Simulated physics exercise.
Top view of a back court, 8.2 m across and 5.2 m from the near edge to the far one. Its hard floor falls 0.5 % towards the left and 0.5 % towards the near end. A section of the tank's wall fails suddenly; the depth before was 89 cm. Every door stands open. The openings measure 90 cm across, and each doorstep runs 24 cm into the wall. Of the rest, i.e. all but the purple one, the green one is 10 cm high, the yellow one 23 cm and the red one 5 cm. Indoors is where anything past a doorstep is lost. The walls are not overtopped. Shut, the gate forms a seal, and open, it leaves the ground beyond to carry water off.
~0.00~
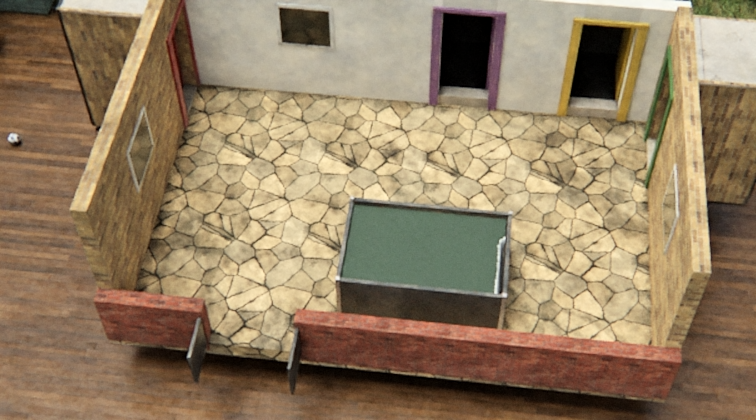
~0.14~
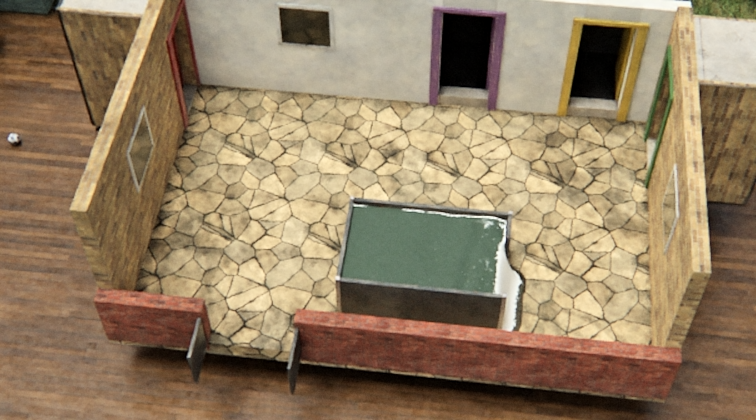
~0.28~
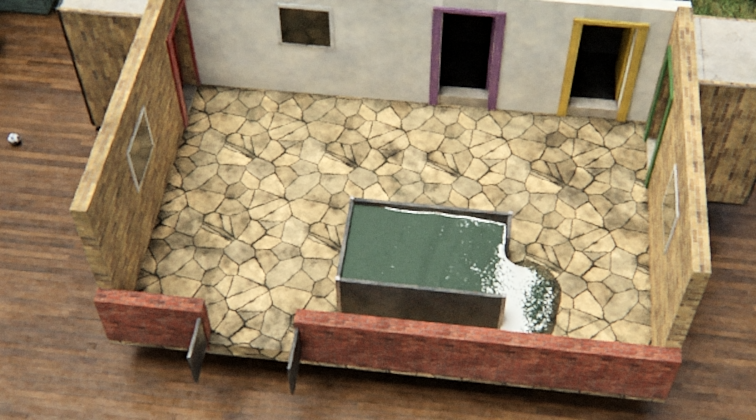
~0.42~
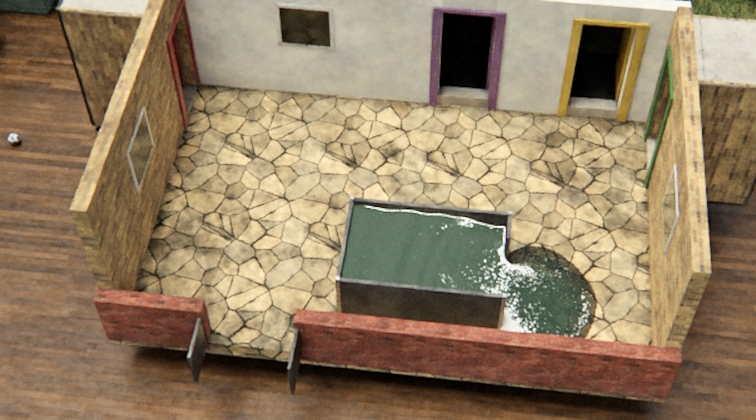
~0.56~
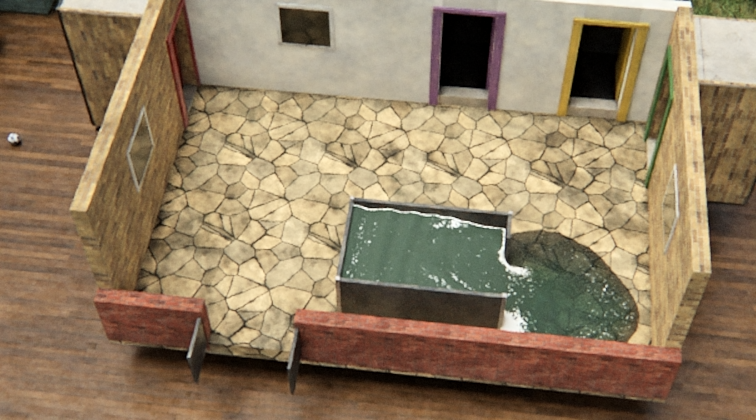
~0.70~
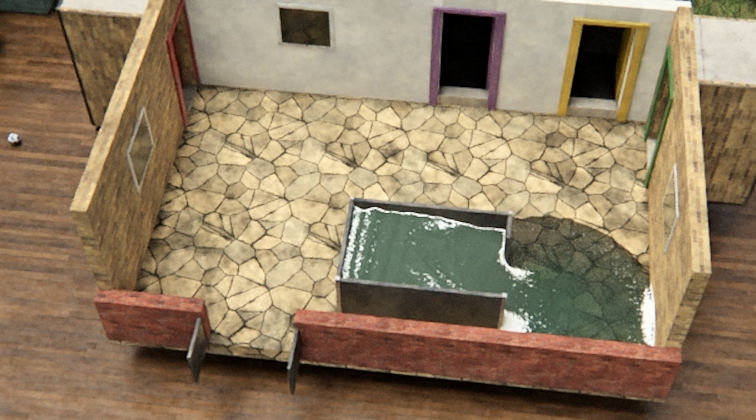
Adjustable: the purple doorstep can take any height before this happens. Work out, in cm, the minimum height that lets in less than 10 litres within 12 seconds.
I would say 9 cm.
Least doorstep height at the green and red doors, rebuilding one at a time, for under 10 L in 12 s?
You'd want some 20 cm at green and some 14.5 cm at red.
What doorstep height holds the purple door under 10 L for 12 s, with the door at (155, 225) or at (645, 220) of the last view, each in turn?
In turn: About 10.0 cm, about 18 cm.
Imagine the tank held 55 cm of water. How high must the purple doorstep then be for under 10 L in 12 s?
Roughly 5.0 centimetres.
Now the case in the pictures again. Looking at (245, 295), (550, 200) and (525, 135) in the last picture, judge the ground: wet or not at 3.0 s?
In the order asked: Untouched, soaked, soaked.
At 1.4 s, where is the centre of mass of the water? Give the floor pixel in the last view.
Around (484, 293).
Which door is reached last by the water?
That would be the red door.
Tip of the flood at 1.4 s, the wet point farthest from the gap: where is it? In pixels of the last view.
In the last picture, around (643, 182).
After 1.4 s water covers 15 % of the floor, deepest (64 cm) near (647, 364); it has not reached the purple door.
After 3.0 s water covers 35 % of the floor, deepest (37 cm) near (647, 344); it has not reached the purple door.
After 12.0 s water covers 100 % of the floor, deepest (14 cm) near (126, 320); 5 cm at the purple door, 0 litres in over its 24 cm doorstep.
At the purple door as built, the water arrived by 3.3 s and peaked near 14 cm at 4.4 s.
With a doorstep of 7.5 cm, 21 litres would have come in within the 12 s; with 10.5 cm, 5 litres. So under 10 litres takes about 9 cm.
